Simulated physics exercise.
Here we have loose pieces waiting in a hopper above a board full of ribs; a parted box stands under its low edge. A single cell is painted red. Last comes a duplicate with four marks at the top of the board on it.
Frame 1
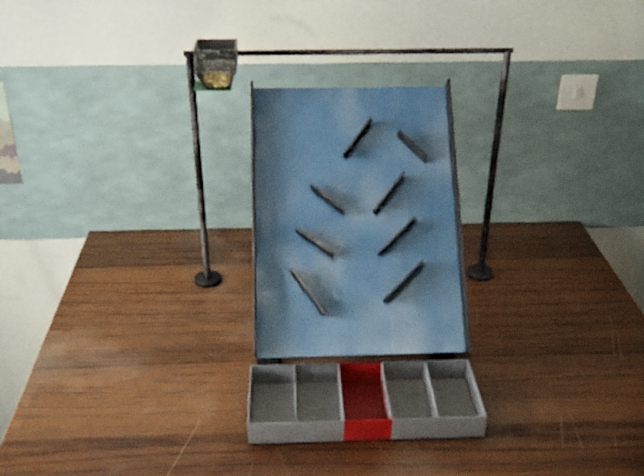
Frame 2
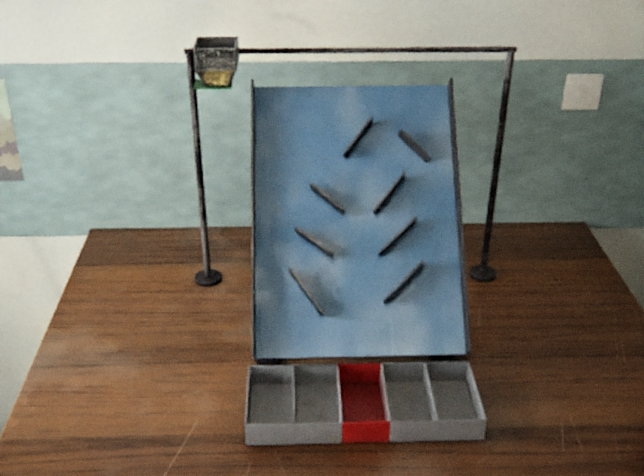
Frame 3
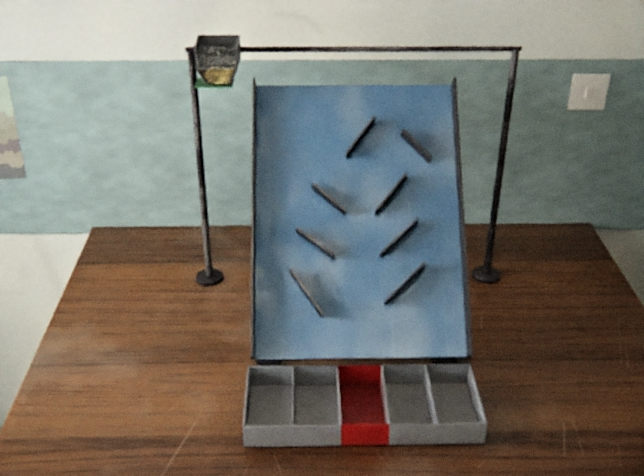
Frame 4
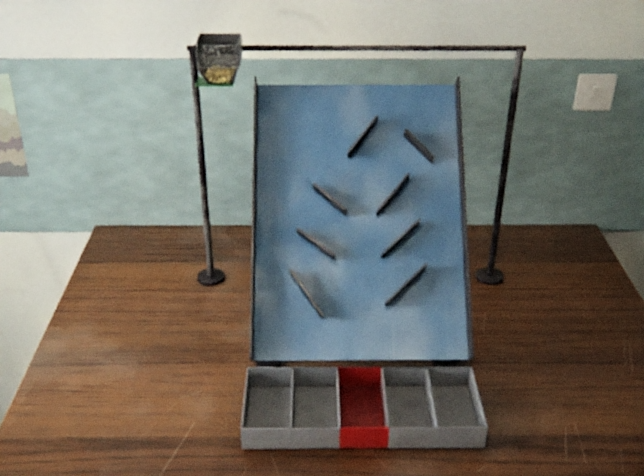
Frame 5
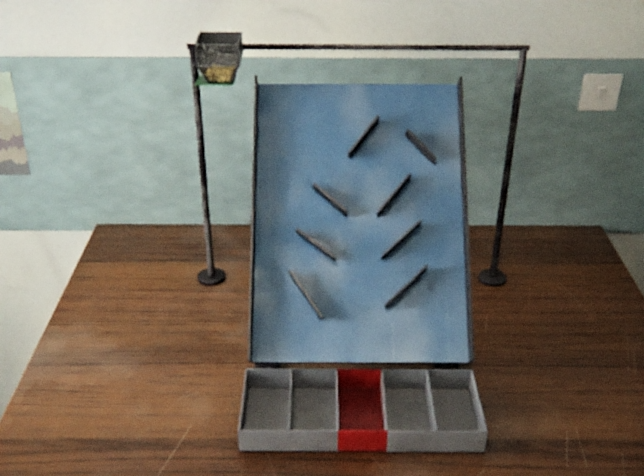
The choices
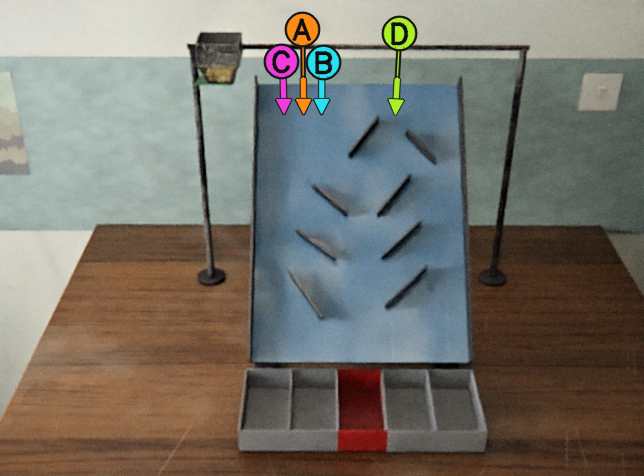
On a wooden table, a small filled hopper sits still above a ribbed blue board and divided tray as the view shifts slightly.
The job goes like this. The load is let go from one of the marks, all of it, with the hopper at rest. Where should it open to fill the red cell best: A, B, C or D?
Go for B.
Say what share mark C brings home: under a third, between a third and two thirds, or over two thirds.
Mark C gives under a third.
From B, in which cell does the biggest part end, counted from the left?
The third from the left.
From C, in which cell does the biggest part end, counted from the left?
The first from the left.
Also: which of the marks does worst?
That would be C.
On the marked copy, mark A meets the board at (303, 108); mark B meets the board at (321, 108); mark C meets the board at (283, 108); mark D meets the board at (395, 108).
With A, roughly a third in the red cell, roughly two thirds in other cells.
With B, roughly half in the red cell, roughly half in other cells.
With C, about a tenth in the red cell, the larger part in other cells.
With D, roughly a third in the red cell, roughly two thirds in other cells.
